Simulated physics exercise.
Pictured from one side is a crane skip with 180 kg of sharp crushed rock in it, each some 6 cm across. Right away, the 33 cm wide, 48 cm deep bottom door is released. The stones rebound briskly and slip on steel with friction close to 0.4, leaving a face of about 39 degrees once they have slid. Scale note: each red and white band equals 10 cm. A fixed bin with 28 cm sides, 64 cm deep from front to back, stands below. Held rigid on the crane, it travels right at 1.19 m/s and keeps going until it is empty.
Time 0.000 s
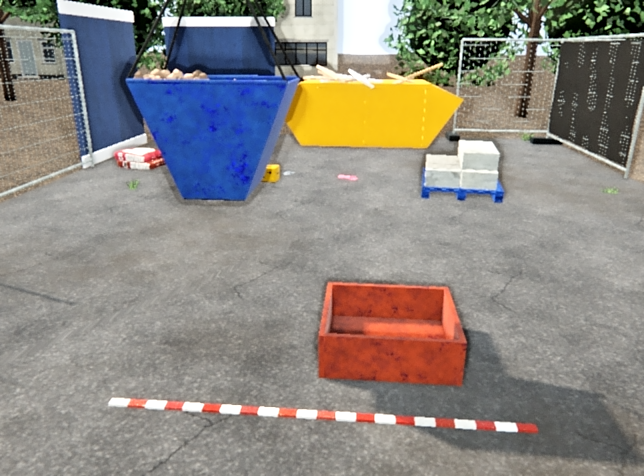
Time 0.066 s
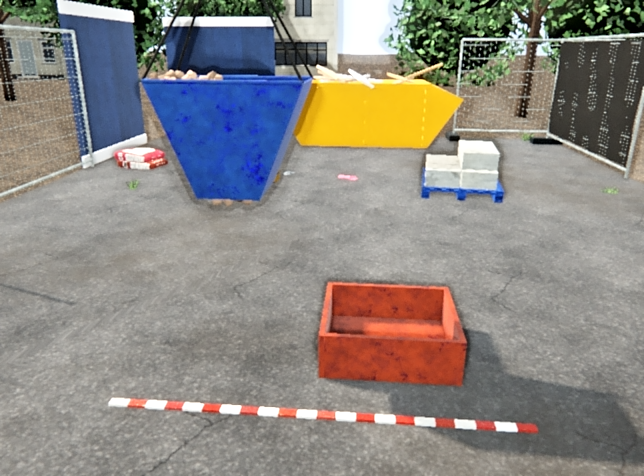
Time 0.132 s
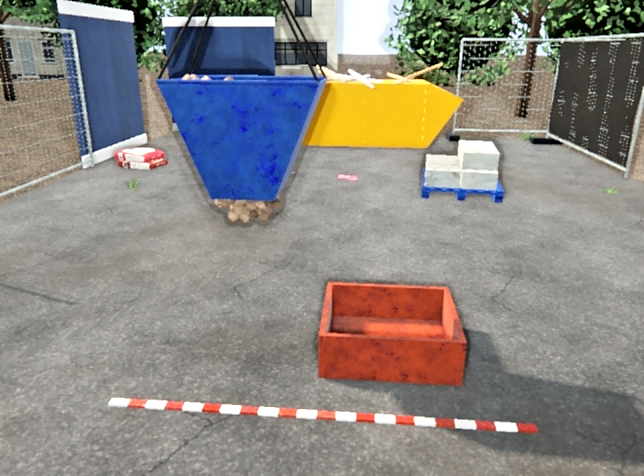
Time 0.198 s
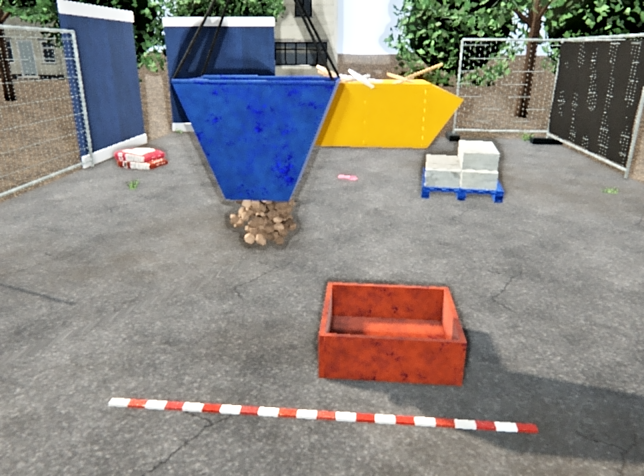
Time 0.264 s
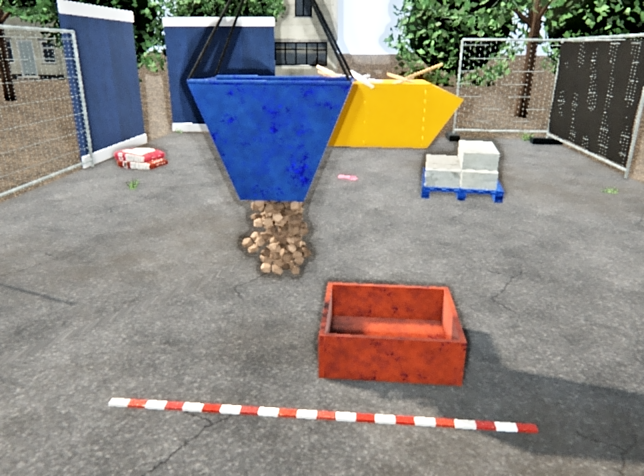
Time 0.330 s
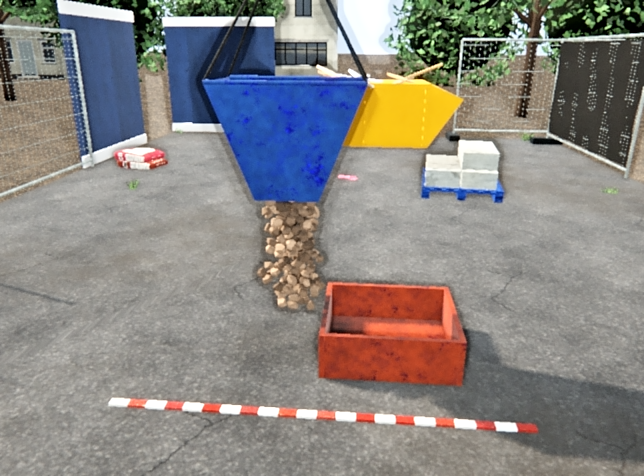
A big blue skip hanging from cables moved steadily to the right across a paved yard, while brown rocks began pouring from its bottom in a lengthening stream, nearing an empty red box.
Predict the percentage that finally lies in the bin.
70 per cent, roughly.
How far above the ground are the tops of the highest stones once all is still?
About 36 cm above the ground.
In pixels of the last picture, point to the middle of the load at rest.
About (399, 333).
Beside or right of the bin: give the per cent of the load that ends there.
Roughly 10 percent.
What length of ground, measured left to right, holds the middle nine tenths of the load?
The stretch runs about 140 cm.
After 0.7 s, 30 % in the crane skip, 19 % falling or lying left of the bin, 51 % falling or lying in the bin; the stones farthest right are at (415, 272).
After 1.1 s, 0 % in the crane skip, 19 % falling or lying left of the bin, 76 % falling or lying in the bin, 5 % falling or lying beside or right of the bin; the stones farthest right are at (475, 321).
After 1.7 s, 0 % in the crane skip, 19 % falling or lying left of the bin, 70 % falling or lying in the bin, 11 % falling or lying beside or right of the bin; the stones farthest right are at (602, 349).
After 2.6 s, 0 % in the crane skip, 19 % falling or lying left of the bin, 70 % falling or lying in the bin, 11 % falling or lying beside or right of the bin; the stones farthest right are at (614, 348).
After 4.5 s, 0 % in the crane skip, 19 % left of the bin, 70 % in the bin, 11 % beside or right of the bin; the stones farthest right are at (614, 348).
